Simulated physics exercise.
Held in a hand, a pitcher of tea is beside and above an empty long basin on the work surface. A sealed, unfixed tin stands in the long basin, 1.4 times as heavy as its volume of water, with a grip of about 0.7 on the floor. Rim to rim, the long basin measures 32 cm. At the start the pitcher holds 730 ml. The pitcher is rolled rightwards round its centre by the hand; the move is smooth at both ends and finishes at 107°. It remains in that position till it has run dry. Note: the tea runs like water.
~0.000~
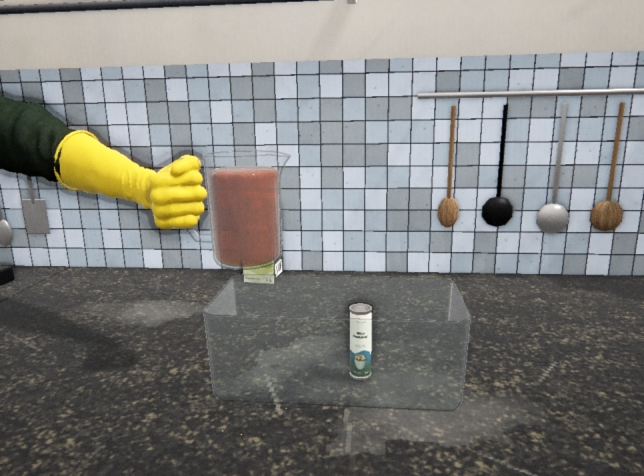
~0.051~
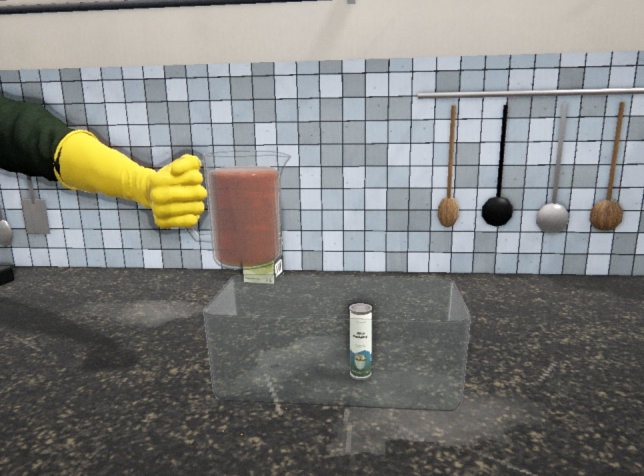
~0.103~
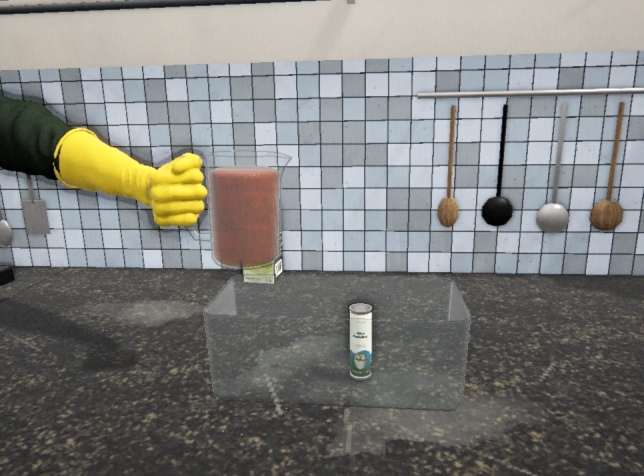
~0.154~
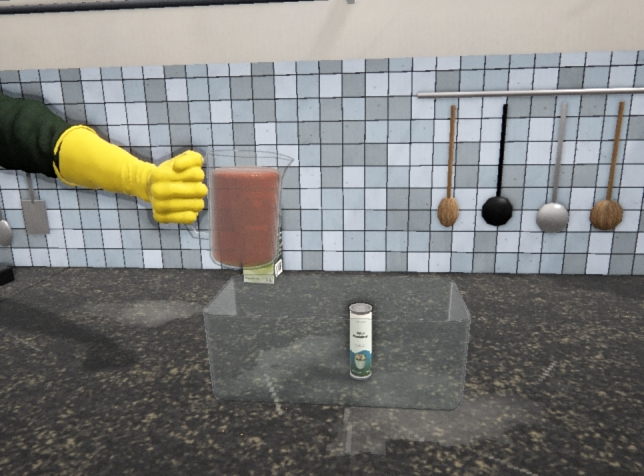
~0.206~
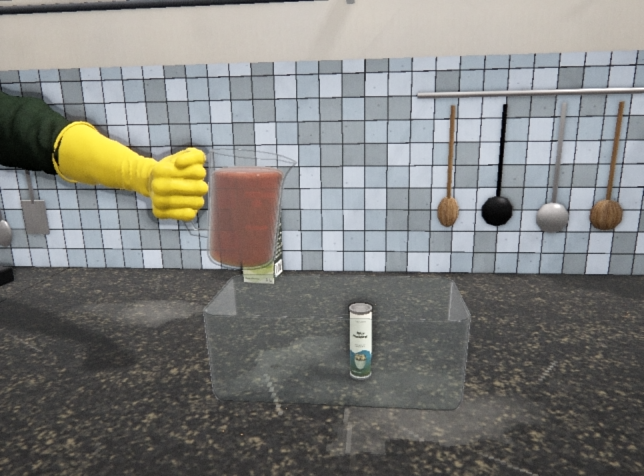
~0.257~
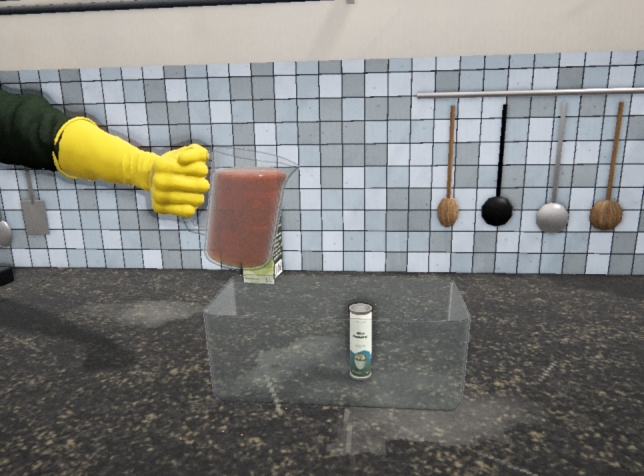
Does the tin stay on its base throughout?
No, it goes down.
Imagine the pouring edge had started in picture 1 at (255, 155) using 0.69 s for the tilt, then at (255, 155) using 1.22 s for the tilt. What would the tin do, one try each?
In the first try it remains standing; in the second it remains standing.
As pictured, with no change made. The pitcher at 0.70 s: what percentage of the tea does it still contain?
About 86 percent.
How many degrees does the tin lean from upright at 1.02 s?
The lean is some 0° away from upright.
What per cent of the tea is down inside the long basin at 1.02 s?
Near 46 in a hundred.
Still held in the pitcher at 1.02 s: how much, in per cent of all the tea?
Close to 38 percent of the whole amount.
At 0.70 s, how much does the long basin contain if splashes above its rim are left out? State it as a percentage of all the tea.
Roughly 3 percent of it.
Then, 0.70 s in, the tilt is 65° and 86 per cent is still to pour; the tin stands where it began.
Then, 1.02 s in, the tilt is 100° and 38 per cent is still to pour; the tin stands where it began.
Then, 1.35 s in, the tilt is 107° and 3 per cent is still to pour; the tin lies on its side.
Then, 1.72 s in, the tilt is 107° and 0 per cent is still to pour; the tin lies on its side.
Finally, the tin lies on its side.
